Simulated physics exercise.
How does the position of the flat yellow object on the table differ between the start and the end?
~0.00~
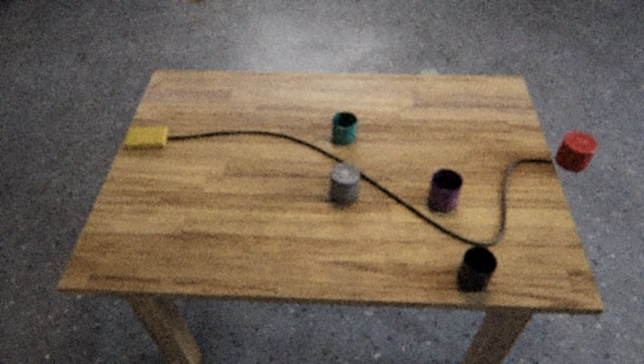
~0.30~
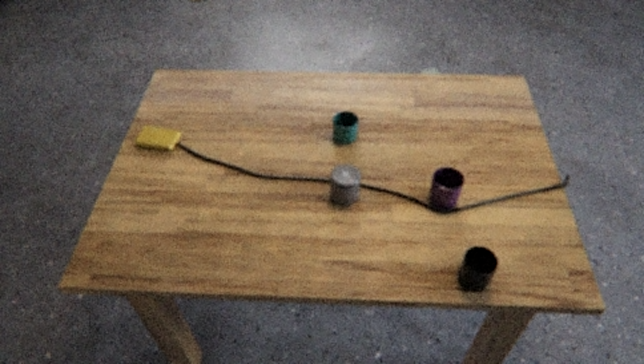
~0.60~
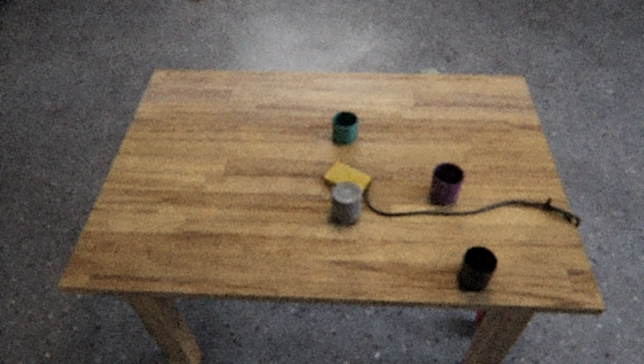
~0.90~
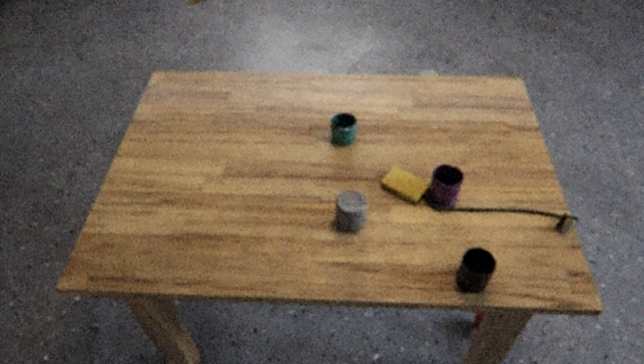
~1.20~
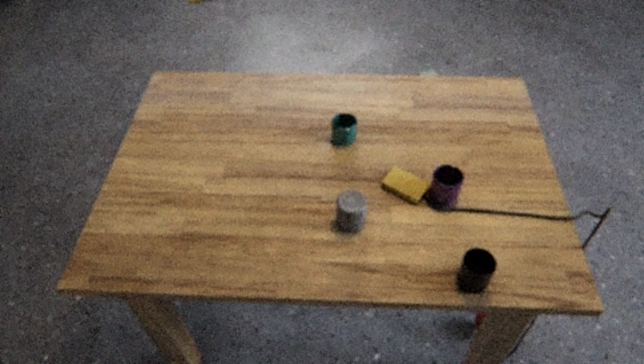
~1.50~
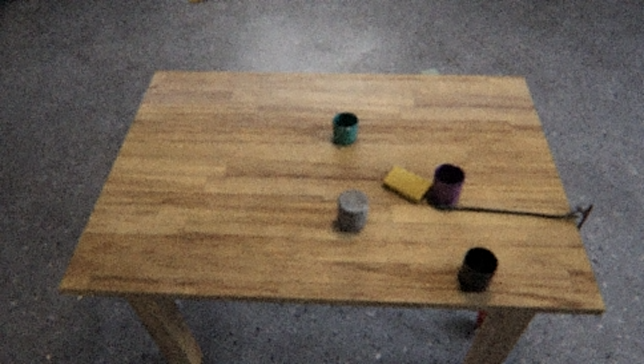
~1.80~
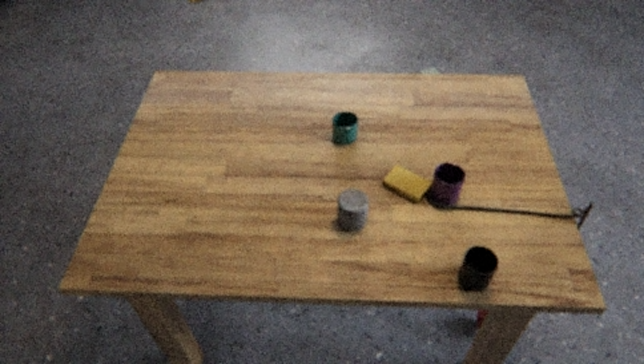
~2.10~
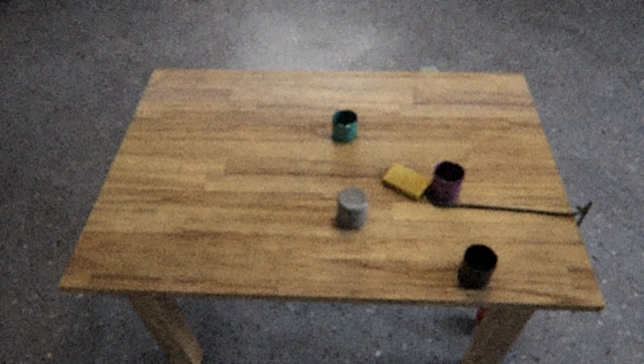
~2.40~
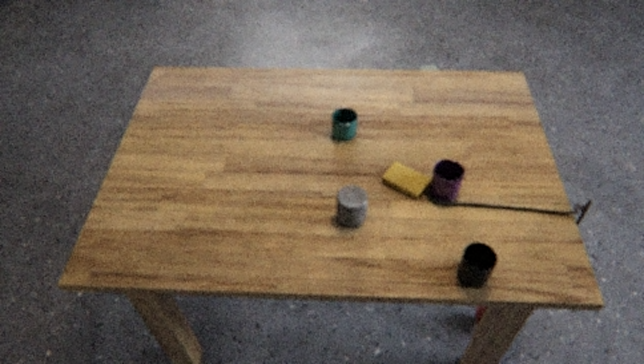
At the start it lies near the left edge of the table, toward the back. At the end it rests right of centre and somewhat closer to the viewer, just left of the purple mug.
